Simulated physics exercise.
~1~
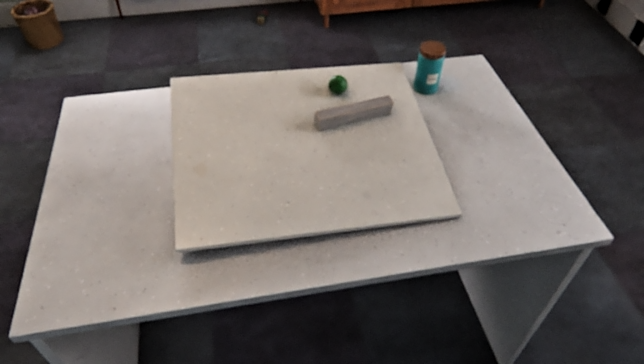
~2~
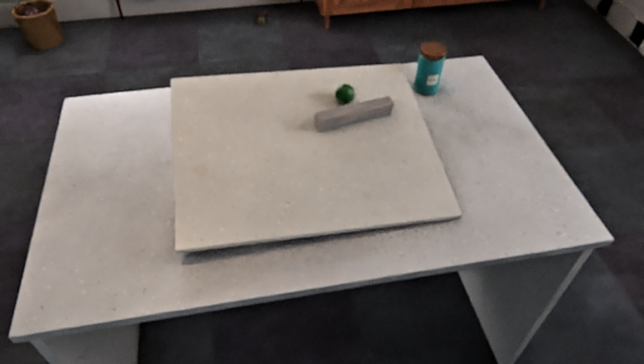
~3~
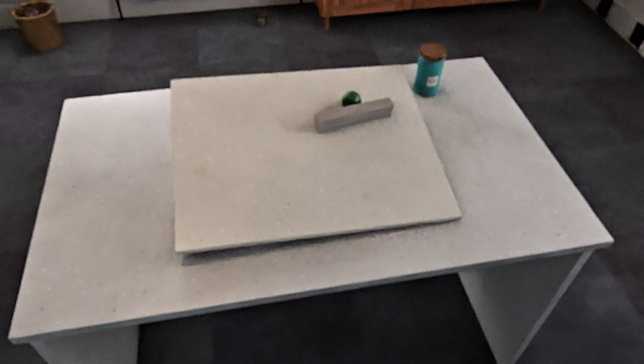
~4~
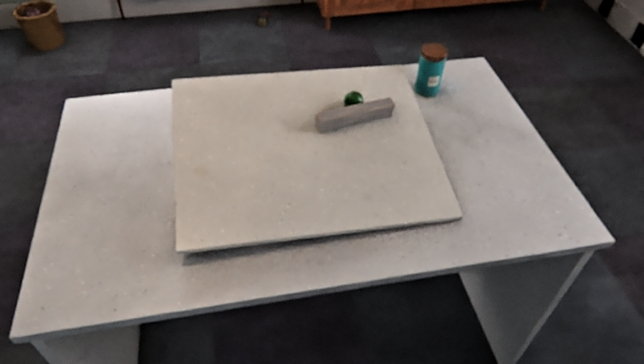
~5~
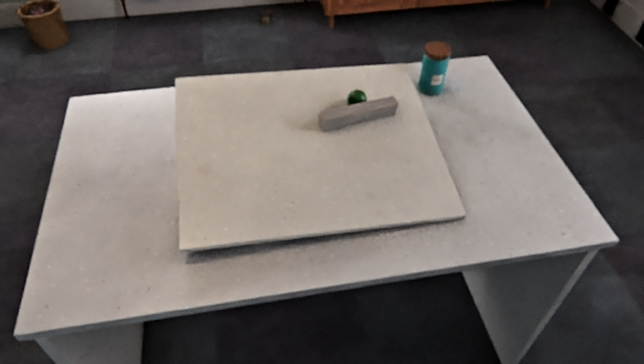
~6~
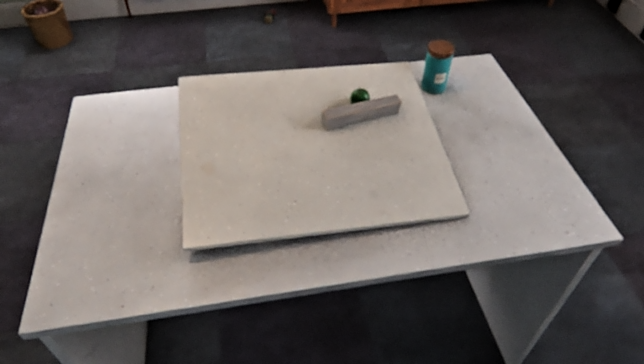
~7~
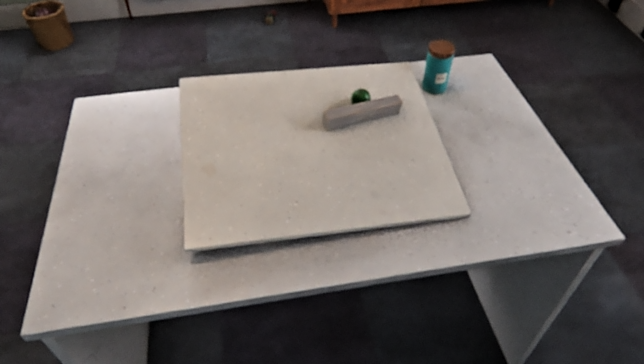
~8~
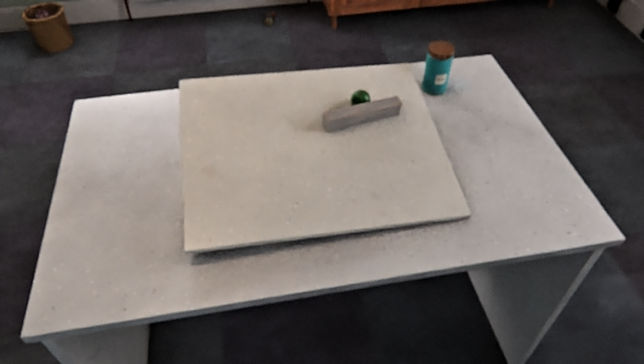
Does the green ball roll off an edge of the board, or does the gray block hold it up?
The gray block holds it up. The green ball rolls only a short way and comes to rest against the block, still on the board.
